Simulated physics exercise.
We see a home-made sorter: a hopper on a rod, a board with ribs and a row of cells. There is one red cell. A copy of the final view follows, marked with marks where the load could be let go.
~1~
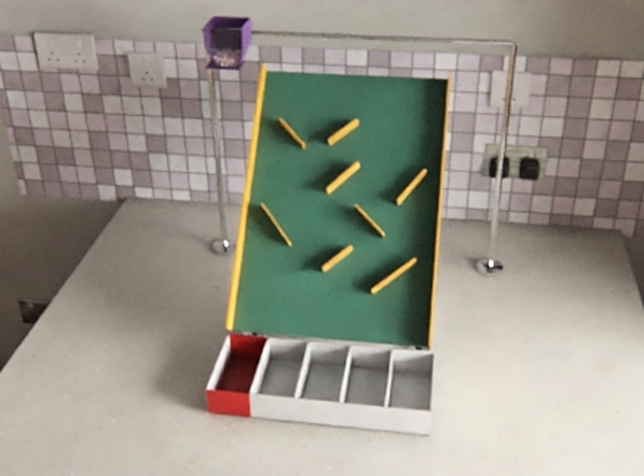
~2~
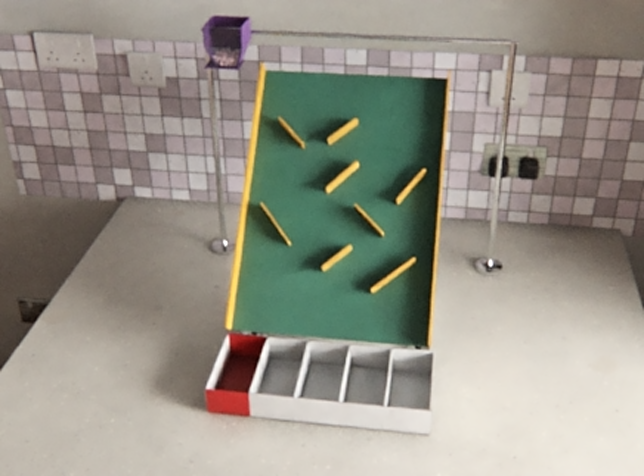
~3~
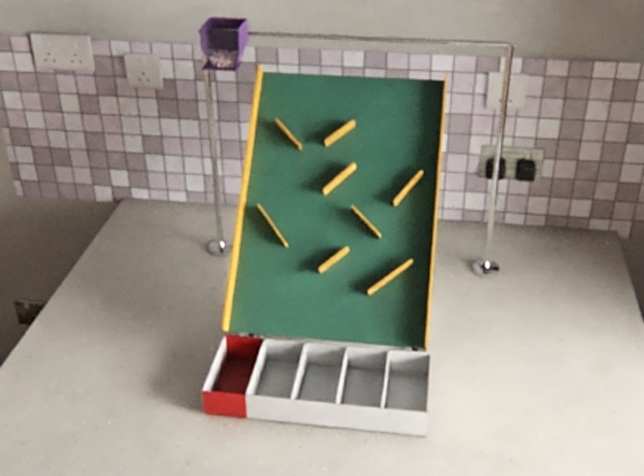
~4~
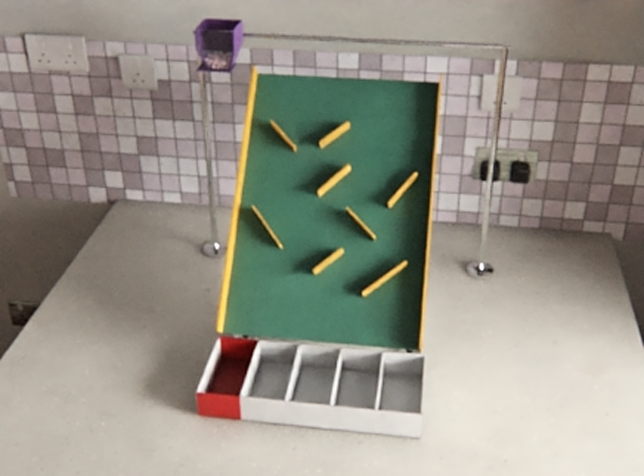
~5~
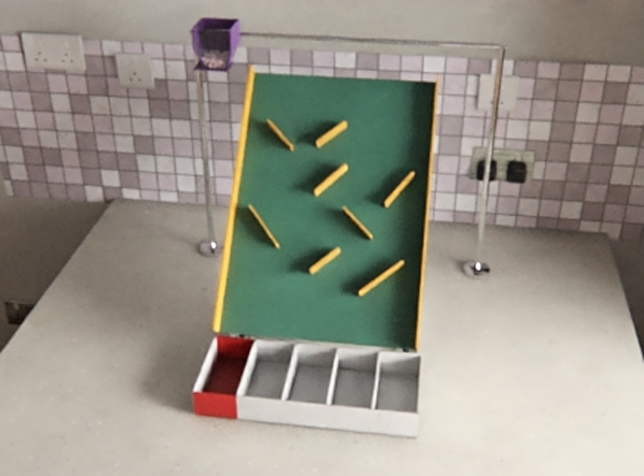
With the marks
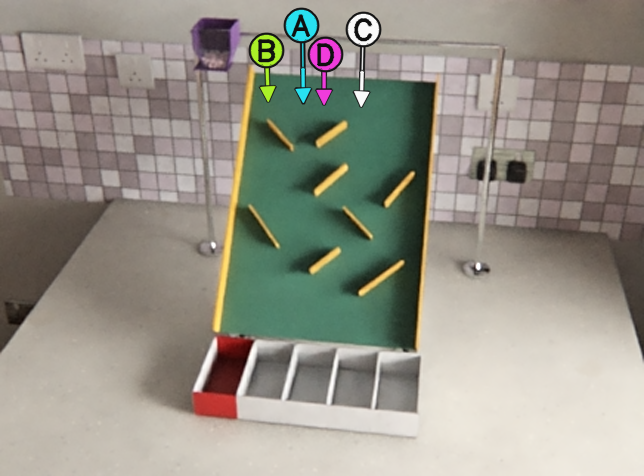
We see a green sloping board with yellow ribs above a row of cells, the leftmost red, and a purple hopper on a metal rod at upper left; nothing in the setup moves as the view shifts slightly.
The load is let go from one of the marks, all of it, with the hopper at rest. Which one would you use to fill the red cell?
B beats the others.
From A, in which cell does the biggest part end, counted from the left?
The second.
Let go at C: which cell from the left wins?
The third from the left.
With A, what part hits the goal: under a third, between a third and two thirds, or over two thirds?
It is under a third.
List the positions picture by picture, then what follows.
In the first frame, hopper at (227, 58), sugar pearls, door shut.
In the second frame, ribs (279, 117) to (302, 143), (328, 139) to (357, 118), (326, 188) to (357, 161).
In the third frame, ribs (394, 202) to (422, 170), (258, 204) to (285, 243), (352, 206) to (380, 235).
In the fourth frame, ribs (313, 271) to (342, 248), (363, 293) to (406, 261).
In the fifth frame, red cell at (215, 403), number 1 of 5 from the left.
On the marked copy, mark A meets the board at (303, 97); mark B meets the board at (268, 95); mark C meets the board at (361, 101); mark D meets the board at (324, 99).
With A, a small part in the red cell, about half in other cells, about a third outside the box.
With B, about a third in the red cell, about a third in other cells, about a quarter outside the box.
With C, a stray few in the red cell, most in other cells, a small part outside the box.
With D, a small part in the red cell, about two thirds in other cells, about a quarter outside the box.
